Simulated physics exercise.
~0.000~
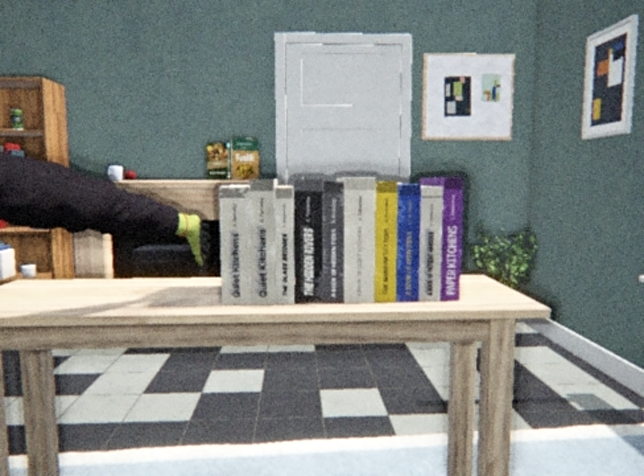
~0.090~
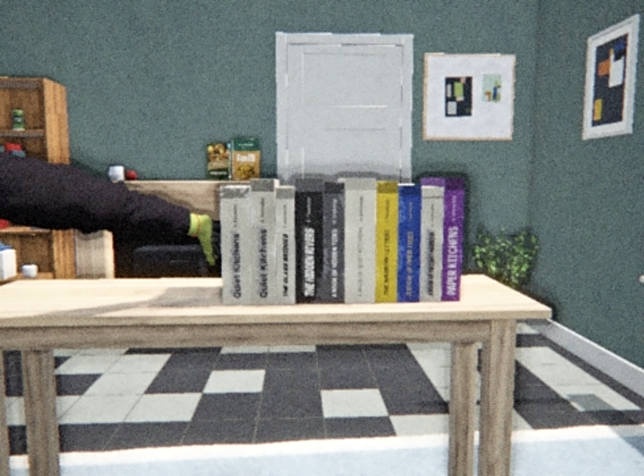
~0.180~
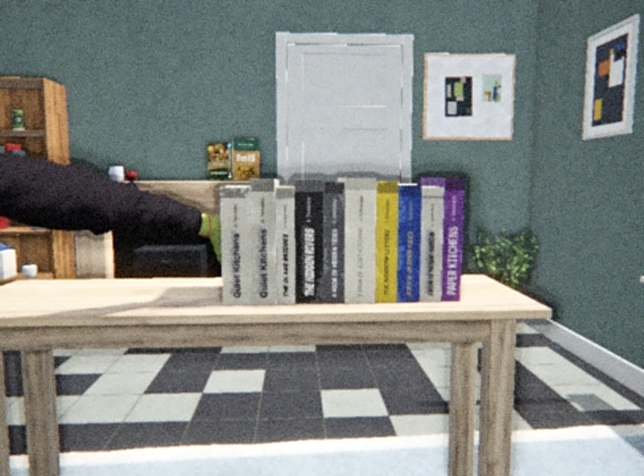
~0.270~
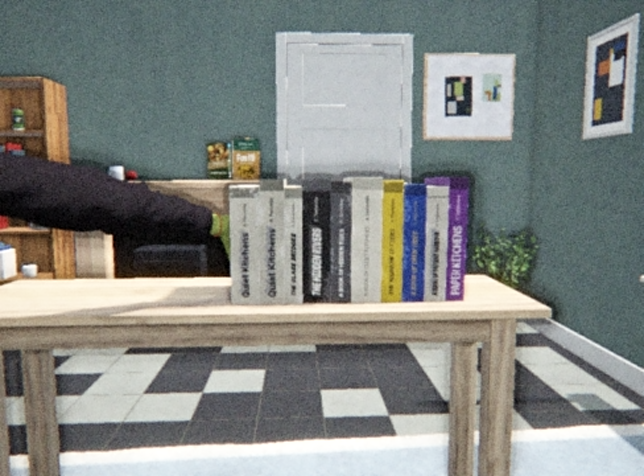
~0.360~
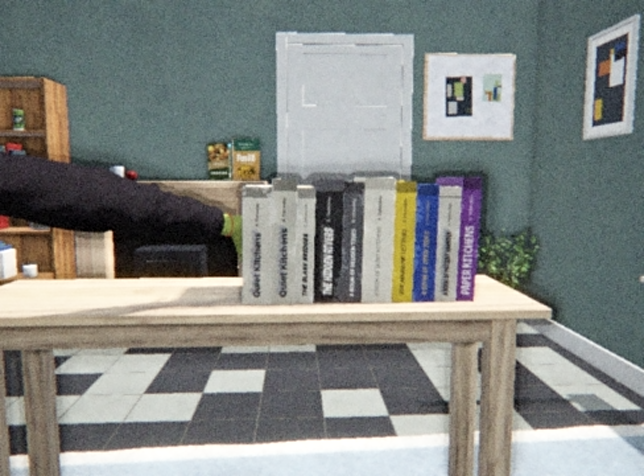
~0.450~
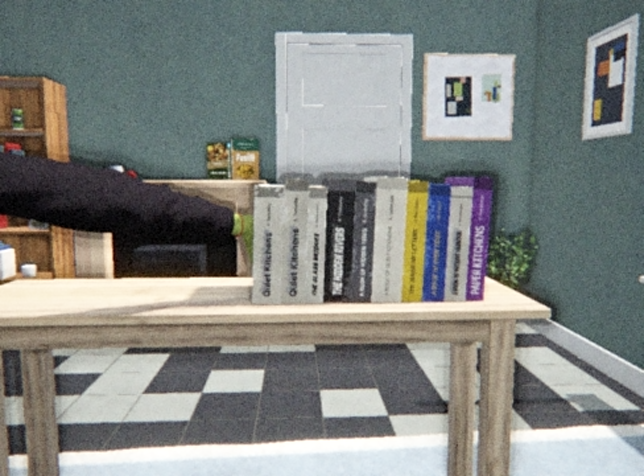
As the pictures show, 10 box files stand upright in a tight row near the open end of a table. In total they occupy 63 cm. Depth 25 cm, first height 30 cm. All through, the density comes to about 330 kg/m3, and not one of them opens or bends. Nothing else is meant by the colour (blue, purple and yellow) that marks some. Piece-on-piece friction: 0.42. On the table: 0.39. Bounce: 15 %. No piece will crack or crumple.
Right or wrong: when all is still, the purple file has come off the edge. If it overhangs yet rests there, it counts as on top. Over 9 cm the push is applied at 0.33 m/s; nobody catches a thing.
Right.
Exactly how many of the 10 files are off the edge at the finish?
I make it 1 of them.
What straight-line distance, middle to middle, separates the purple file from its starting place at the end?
Net straight-line distance: Approx. 90 cm.
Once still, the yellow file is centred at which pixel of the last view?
Roughly (450, 253).
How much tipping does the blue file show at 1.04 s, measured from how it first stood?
Close to 20° of tilt compared with the start.
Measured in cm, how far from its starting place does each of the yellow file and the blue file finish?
Yellow 20, blue 20.
After 0.62 s, none of the 10 files off the edge, 10 disturbed; purple file 14° from how it stood; blue file 10° from how it stood.
After 1.04 s, none of the 10 files off the edge, 10 disturbed; purple file upside down; blue file 21° from how it stood.
After 1.34 s, 1 of the 10 files off the edge; purple file 29° from how it stood, 73 cm lower; blue file 64° from how it stood.
In the end (1.8 s), 1 of the 10 files off the edge; purple file on its side; yellow file 65° from how it stood; blue file 65° from how it stood. From the last view, middles, yellow file near (450, 253).
